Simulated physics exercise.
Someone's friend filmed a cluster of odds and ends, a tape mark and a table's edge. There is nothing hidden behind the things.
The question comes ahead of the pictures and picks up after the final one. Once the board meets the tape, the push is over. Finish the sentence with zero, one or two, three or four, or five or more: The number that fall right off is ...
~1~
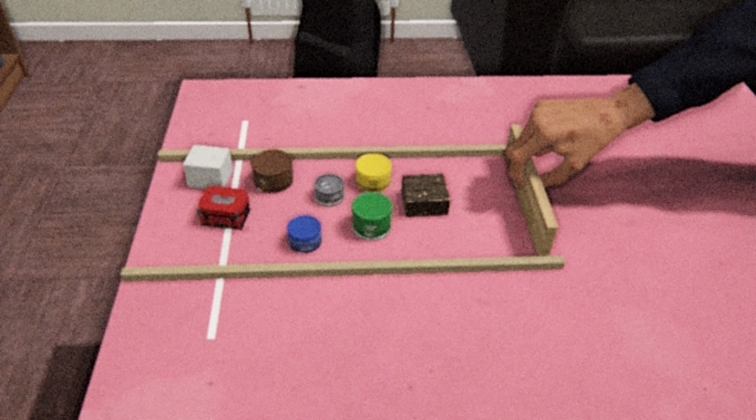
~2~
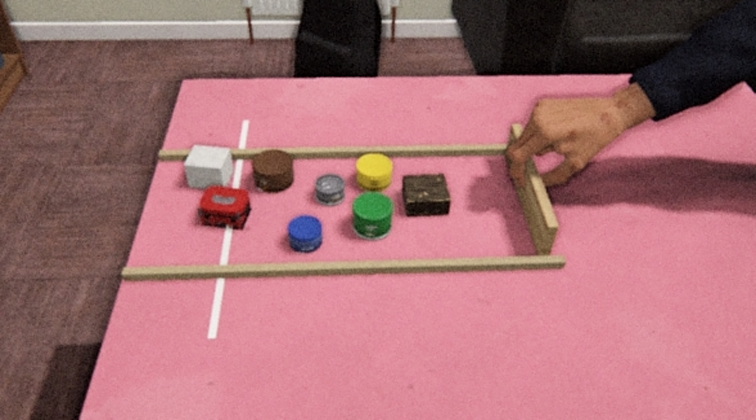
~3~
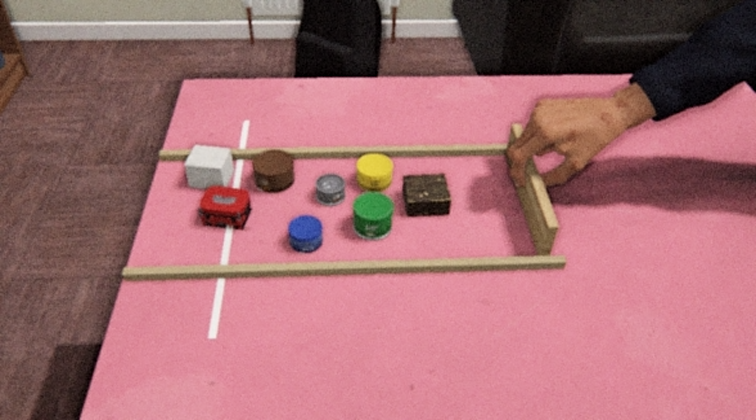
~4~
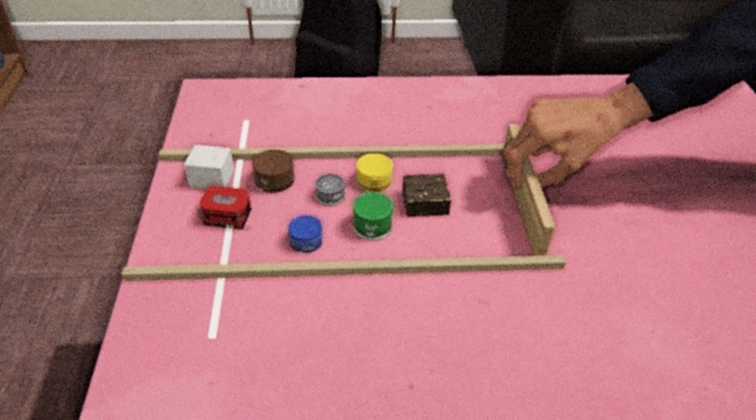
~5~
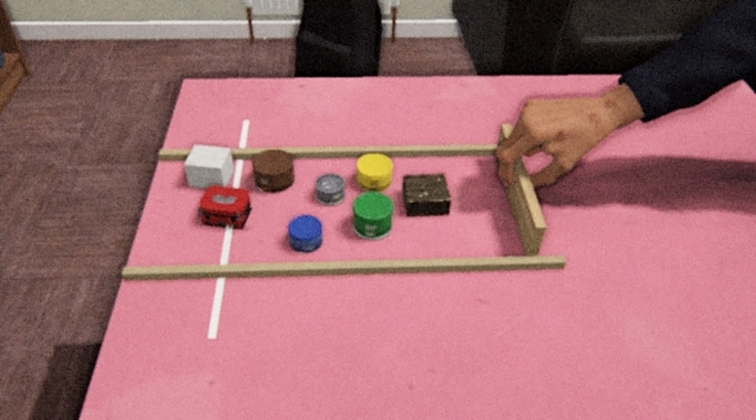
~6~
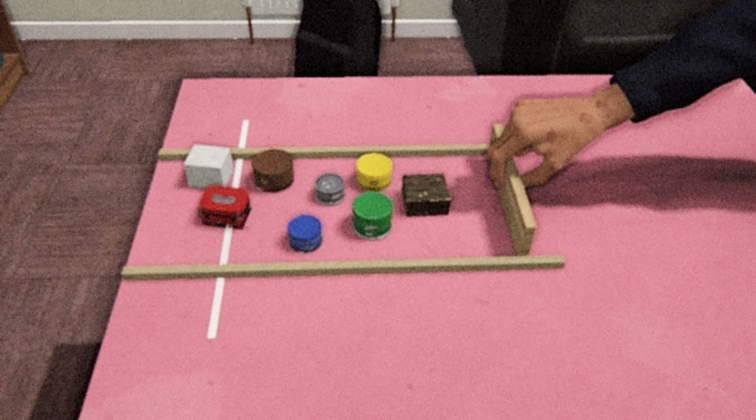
The number that fall right off is one or two.
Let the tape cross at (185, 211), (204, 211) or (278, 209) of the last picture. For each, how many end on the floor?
Tallies in the order given: 4, 2, 0.
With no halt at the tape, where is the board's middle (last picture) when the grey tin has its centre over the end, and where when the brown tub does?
The middle is at (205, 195) when it's the grey tin, and at (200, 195) when it's the brown tub.
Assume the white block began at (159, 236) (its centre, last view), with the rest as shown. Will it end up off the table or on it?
The white block is kept.
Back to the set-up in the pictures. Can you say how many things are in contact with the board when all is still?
4 touch it.
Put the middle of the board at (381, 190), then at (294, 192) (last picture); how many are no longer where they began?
4 at one spot and 8 at the other.
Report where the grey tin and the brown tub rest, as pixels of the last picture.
The grey tin comes to rest at (174, 193), and the brown tub comes to rest at (182, 164).
A little later, none off yet; white block at rest near (209, 168); red case at rest near (226, 208); brown tub at rest near (273, 171).
Next, none off yet; white block at rest near (209, 168); red case at rest near (226, 208); brown tub at rest near (271, 170).
Later still, none off yet; white block shifted a little near (188, 167); red case shifted a little near (206, 213); brown tub shifted about its own width near (228, 167).
When it is over, the number that fall off is one or two; down, white block.
